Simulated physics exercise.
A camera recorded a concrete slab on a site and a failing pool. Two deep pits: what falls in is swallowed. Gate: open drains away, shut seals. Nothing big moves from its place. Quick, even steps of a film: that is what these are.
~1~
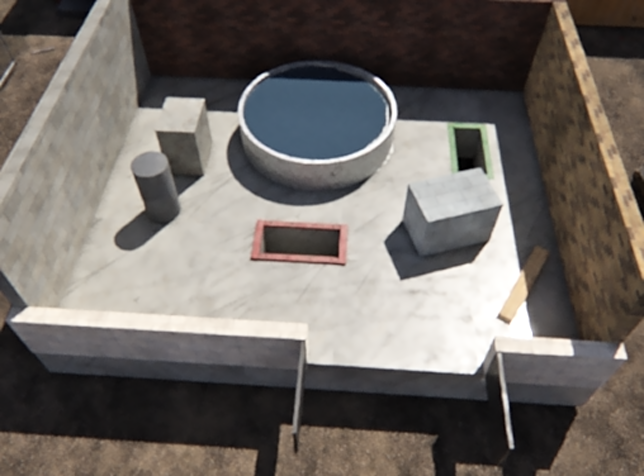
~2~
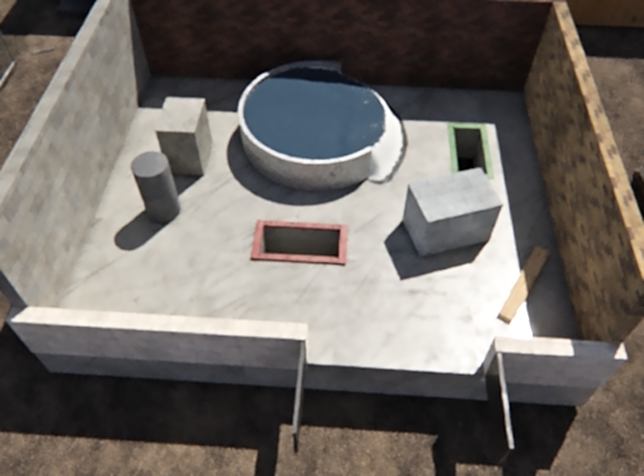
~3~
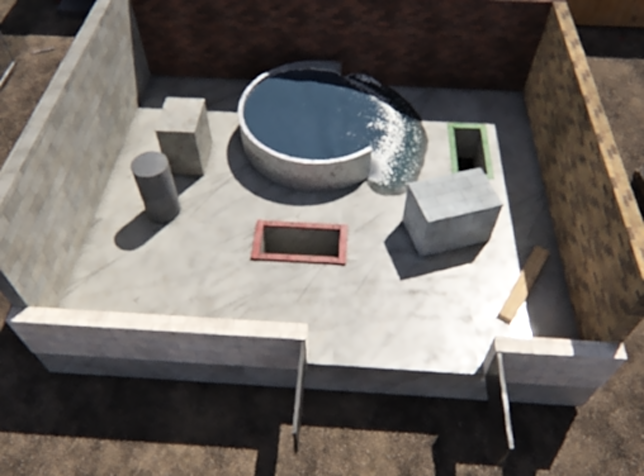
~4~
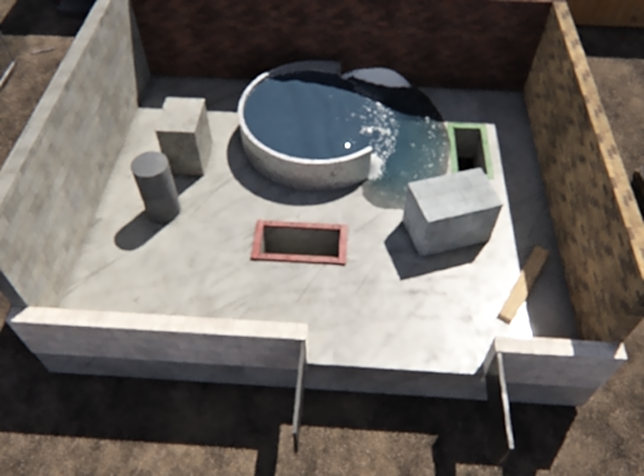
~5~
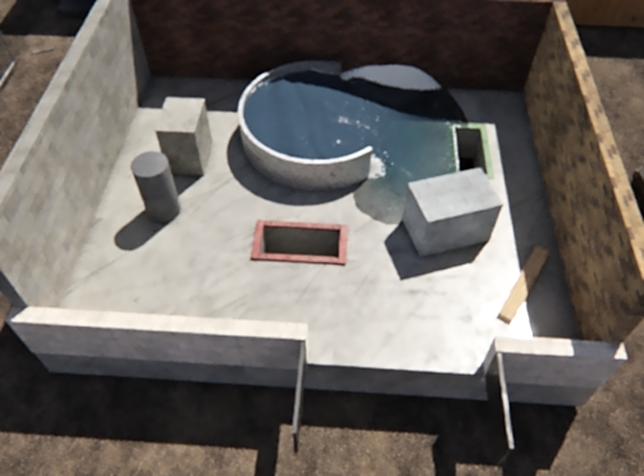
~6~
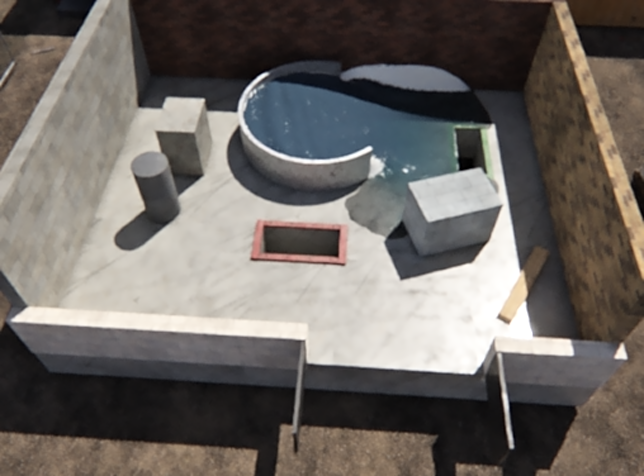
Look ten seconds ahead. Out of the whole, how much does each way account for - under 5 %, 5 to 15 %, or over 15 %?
My prediction: As it plays out the gate sits in the middle - five to fifteen per cent, as it plays out the green pit goes past fifteen per cent, as it plays out the red pit never reaches five per cent.
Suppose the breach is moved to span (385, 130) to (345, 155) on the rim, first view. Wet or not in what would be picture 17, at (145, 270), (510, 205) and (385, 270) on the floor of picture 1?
One after the other: Clear, under water, wet.
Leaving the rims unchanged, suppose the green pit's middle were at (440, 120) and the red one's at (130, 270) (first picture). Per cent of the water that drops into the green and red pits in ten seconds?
Green 65%, red 0%.
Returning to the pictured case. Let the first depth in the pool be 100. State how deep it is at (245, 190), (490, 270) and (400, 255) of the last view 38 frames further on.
Respectively near 4, 10 and 2 per cent.
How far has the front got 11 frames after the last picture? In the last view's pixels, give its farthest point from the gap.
Close to (567, 332).
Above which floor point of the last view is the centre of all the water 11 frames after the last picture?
Centre point: Around (389, 133).
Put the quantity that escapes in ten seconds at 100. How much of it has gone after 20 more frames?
Share gone by then: About 45 %.
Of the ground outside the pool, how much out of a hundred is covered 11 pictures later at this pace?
About 30 in a hundred.
A moment on, water covers 25 % of the floor; the gate 0 %, the green pit 6 %, the red pit 0 %.
Next, water covers 30 % of the floor; the gate 0 %, the green pit 14 %, the red pit 0 %.
Then, water covers 45 % of the floor; the gate 0 %, the green pit 26 %, the red pit 0 %.
Later, water covers 65 % of the floor; the gate 4 %, the green pit 42 %, the red pit 0 %.
In the end, water covers 90 % of the floor; the gate 8 %, the green pit 50 %, the red pit 0 %.
